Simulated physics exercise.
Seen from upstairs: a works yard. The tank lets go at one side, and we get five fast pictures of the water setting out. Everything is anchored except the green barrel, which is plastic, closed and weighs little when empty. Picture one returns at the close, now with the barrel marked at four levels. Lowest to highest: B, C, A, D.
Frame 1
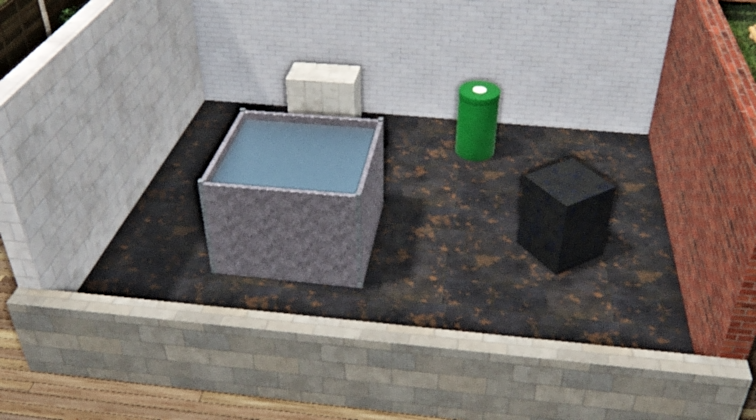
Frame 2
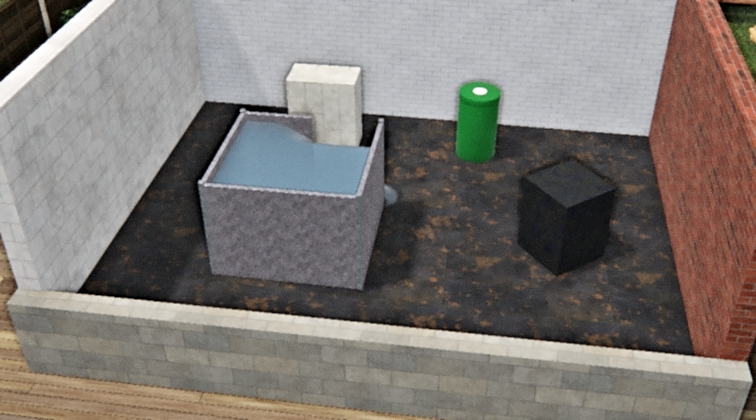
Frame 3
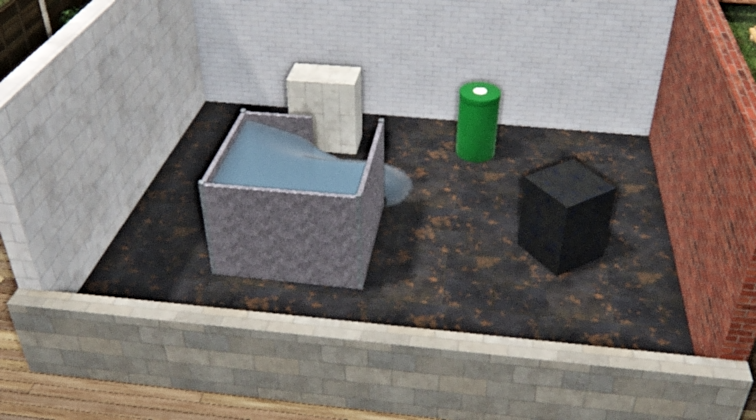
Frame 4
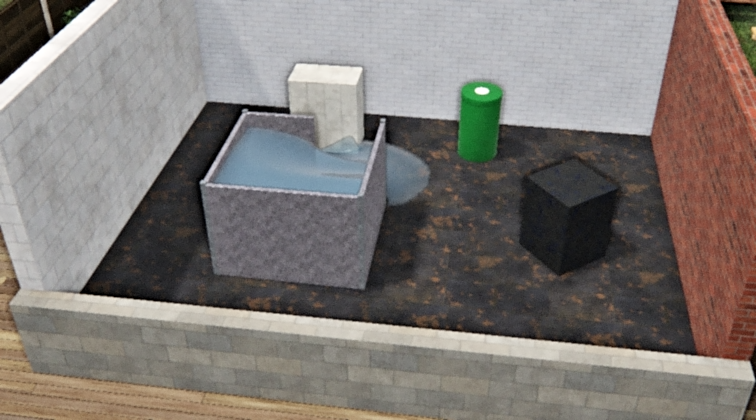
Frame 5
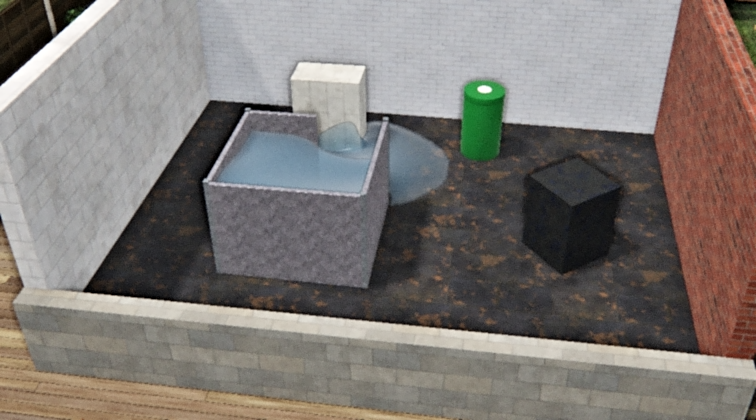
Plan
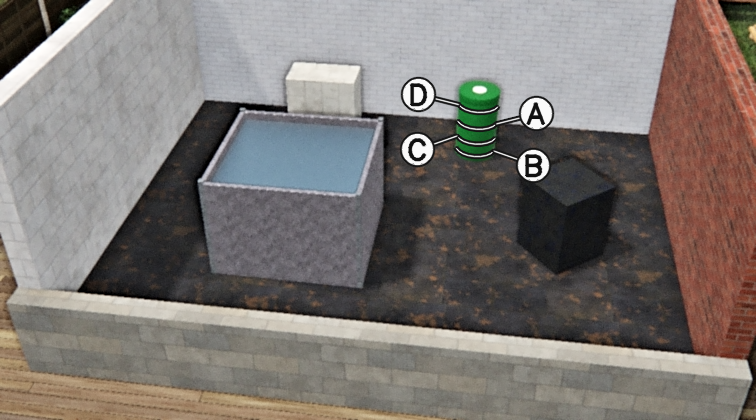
Water in the grey tank dipped at the back as a gap opened near the white block, then poured out behind it and spread rightward across the dark yard, while the green barrel stayed put.
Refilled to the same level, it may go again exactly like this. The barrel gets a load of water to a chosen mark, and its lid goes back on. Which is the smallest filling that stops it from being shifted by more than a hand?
I would pick level A.
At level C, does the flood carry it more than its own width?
Yes, clearly.
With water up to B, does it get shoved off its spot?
Yes, it does.
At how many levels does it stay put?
Two of them.
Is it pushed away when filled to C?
Yes.
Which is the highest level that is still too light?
That is level C.
In white, A at (476, 129); B at (474, 156); C at (475, 144); D at (477, 112); from the bottom up B, C, A, D.
Choosing A, it shifts by a finger or two and stays.
Choosing B, it is pushed about 4 times its own width away.
Choosing C, it is pushed about 3 times its own width away.
Choosing D, it does not move.
